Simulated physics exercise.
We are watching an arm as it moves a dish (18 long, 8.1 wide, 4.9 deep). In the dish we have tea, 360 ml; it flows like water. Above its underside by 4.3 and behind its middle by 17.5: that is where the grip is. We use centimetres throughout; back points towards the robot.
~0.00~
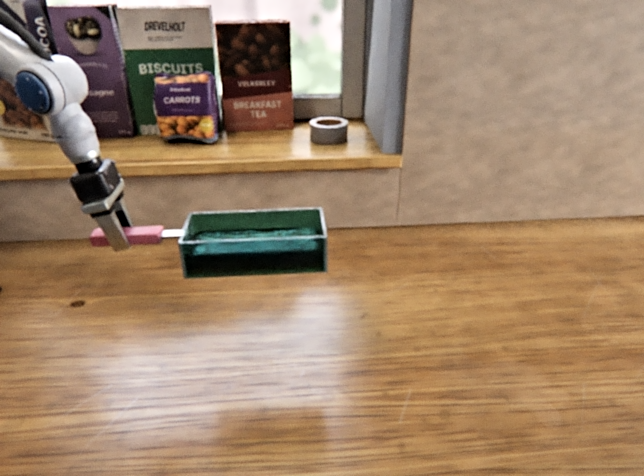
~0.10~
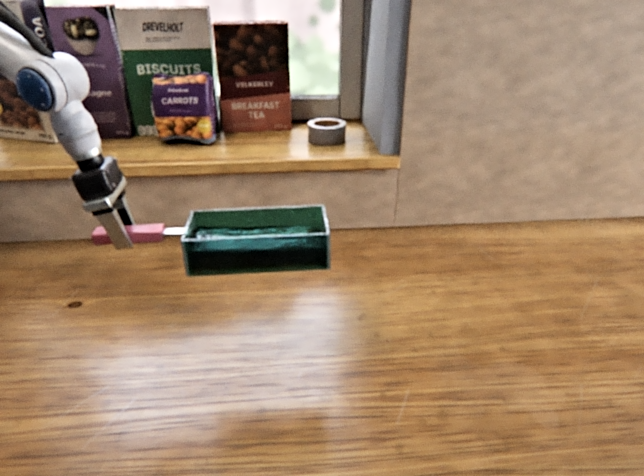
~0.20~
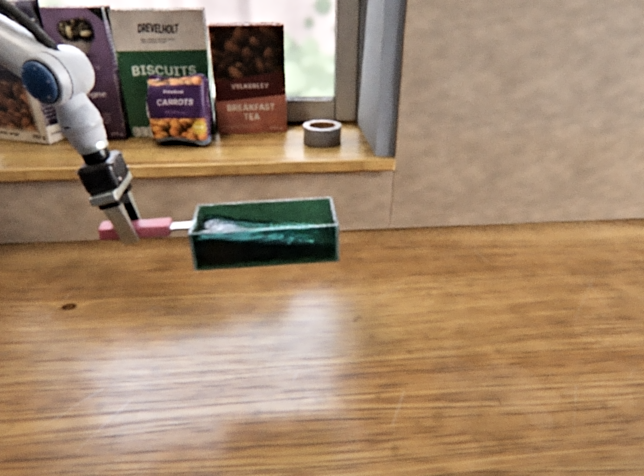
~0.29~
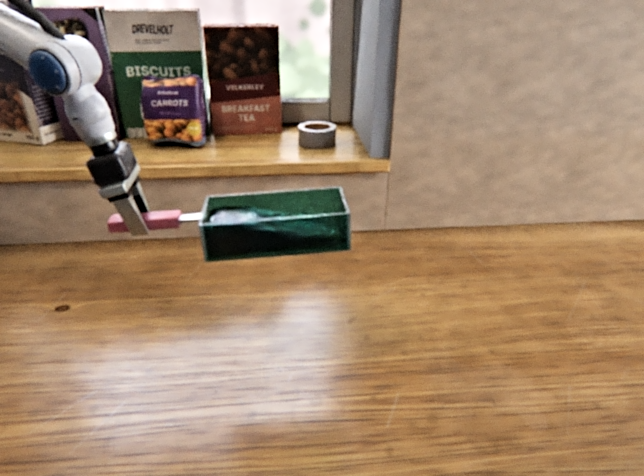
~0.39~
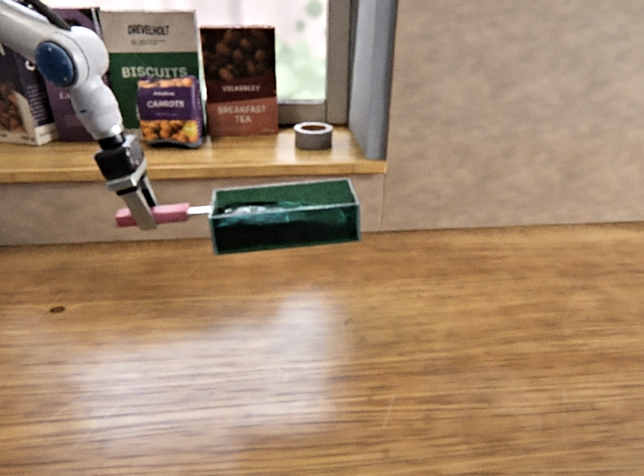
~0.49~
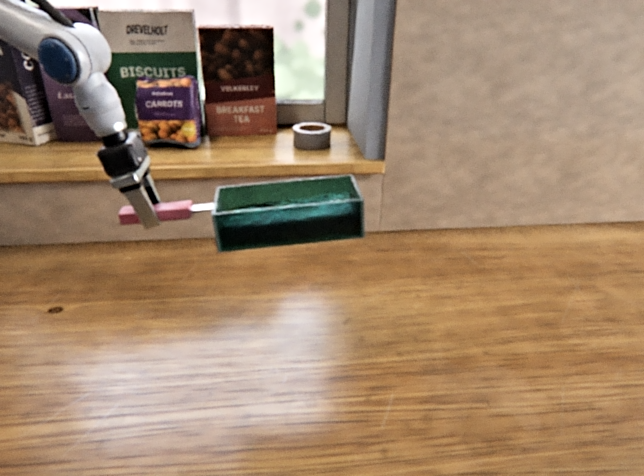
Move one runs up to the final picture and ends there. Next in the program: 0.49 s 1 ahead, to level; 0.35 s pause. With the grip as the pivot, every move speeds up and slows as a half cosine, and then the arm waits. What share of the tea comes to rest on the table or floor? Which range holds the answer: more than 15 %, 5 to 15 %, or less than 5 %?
The range is less than 5 %.
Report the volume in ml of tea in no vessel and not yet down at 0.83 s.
Roughly 0 ml.
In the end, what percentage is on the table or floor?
0 %.
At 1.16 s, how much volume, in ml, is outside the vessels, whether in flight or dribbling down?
Amount outside the vessels: Near 0 ml.
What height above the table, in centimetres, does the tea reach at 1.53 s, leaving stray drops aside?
I'd estimate some 24 centimetres.
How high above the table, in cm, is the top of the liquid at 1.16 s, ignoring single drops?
Max height: Near 24 cm above the table.
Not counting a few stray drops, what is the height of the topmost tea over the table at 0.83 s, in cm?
It reaches roughly 24 centimetres.
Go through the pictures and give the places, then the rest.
In the first frame, the dish floor at (257, 256), level; upper third of the tea around (257, 243), from x 190 to 325, top at y 230; 355 ml in the dish.
In the second frame, the dish floor at (260, 253), level; upper third of the tea around (247, 241), from x 190 to 325, top at y 225.
In the third frame, the dish floor at (267, 247), tilted 1° backward; upper third of the tea around (232, 233), from x 195 to 335, top at y 215.
In the fourth frame, the dish floor at (278, 237), tilted 3° backward; upper third of the tea around (241, 223), from x 205 to 345, top at y 210.
In the fifth frame, the dish floor at (287, 230), tilted 4° backward; upper third of the tea around (269, 216), from x 215 to 355, top at y 200.
In the sixth frame, the dish floor at (290, 227), tilted 4° backward; upper third of the tea around (319, 210), from x 220 to 360, top at y 190; 355 ml in the dish.
After 0.83 s, level, liquid up to 24 above the table; 355 ml in the dish.
After 1.16 s, level, liquid up to 24 above the table; 355 ml in the dish.
After 1.53 s, level, liquid up to 24 above the table; 355 ml in the dish.
After 2.33 s, level, liquid up to 24 above the table; 355 ml in the dish.
In the end, 355 ml in the dish. That is 0 % on the table or floor.
